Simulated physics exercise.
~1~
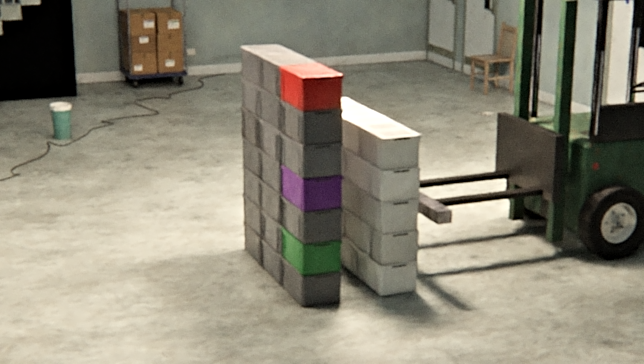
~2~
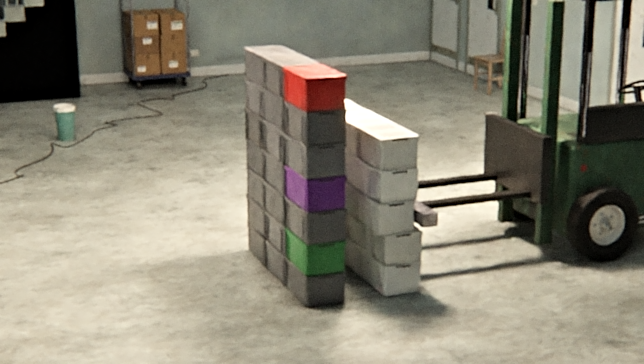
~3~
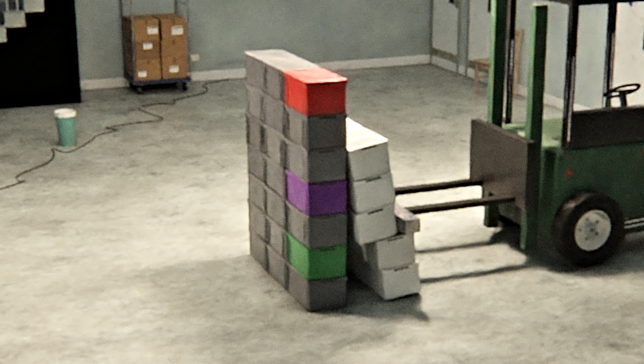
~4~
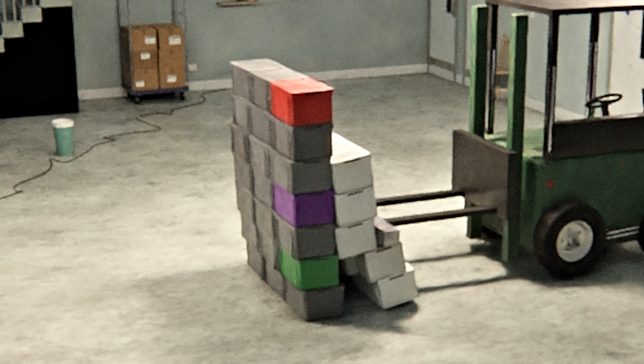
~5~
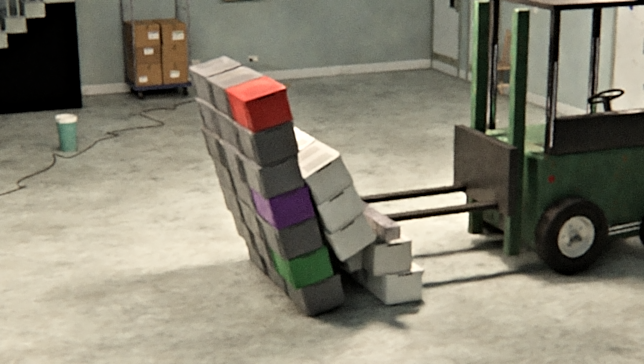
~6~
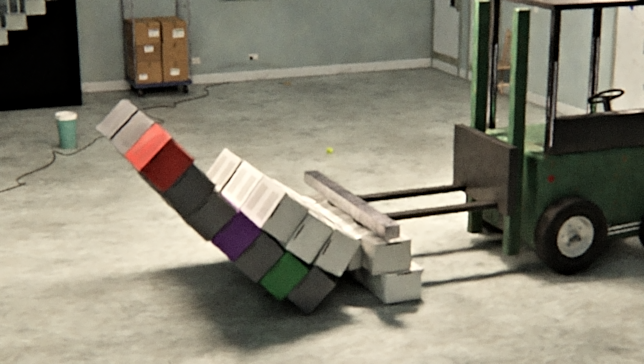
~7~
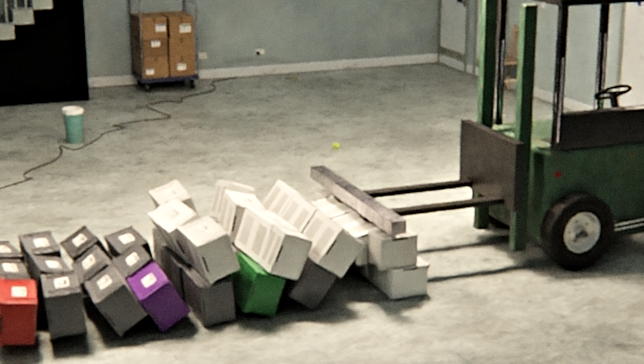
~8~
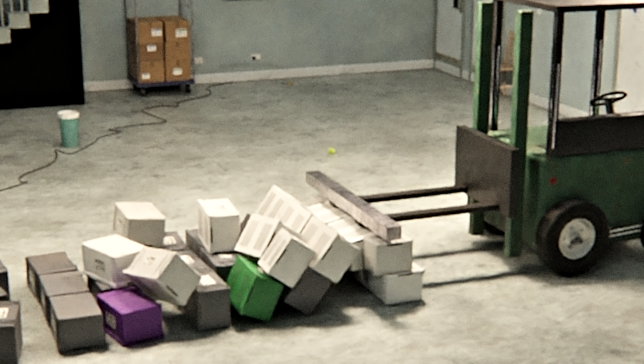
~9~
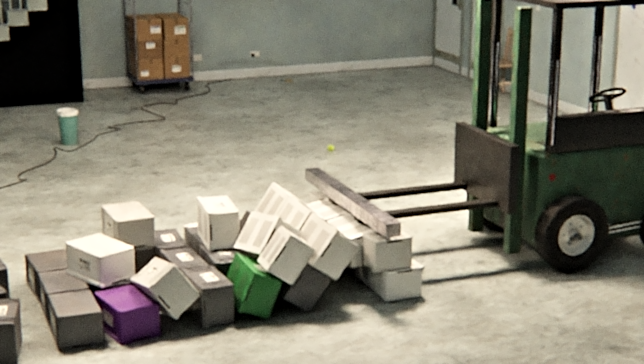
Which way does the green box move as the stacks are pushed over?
The green box moves to the left, away from the forklift, as the dark wall topples.
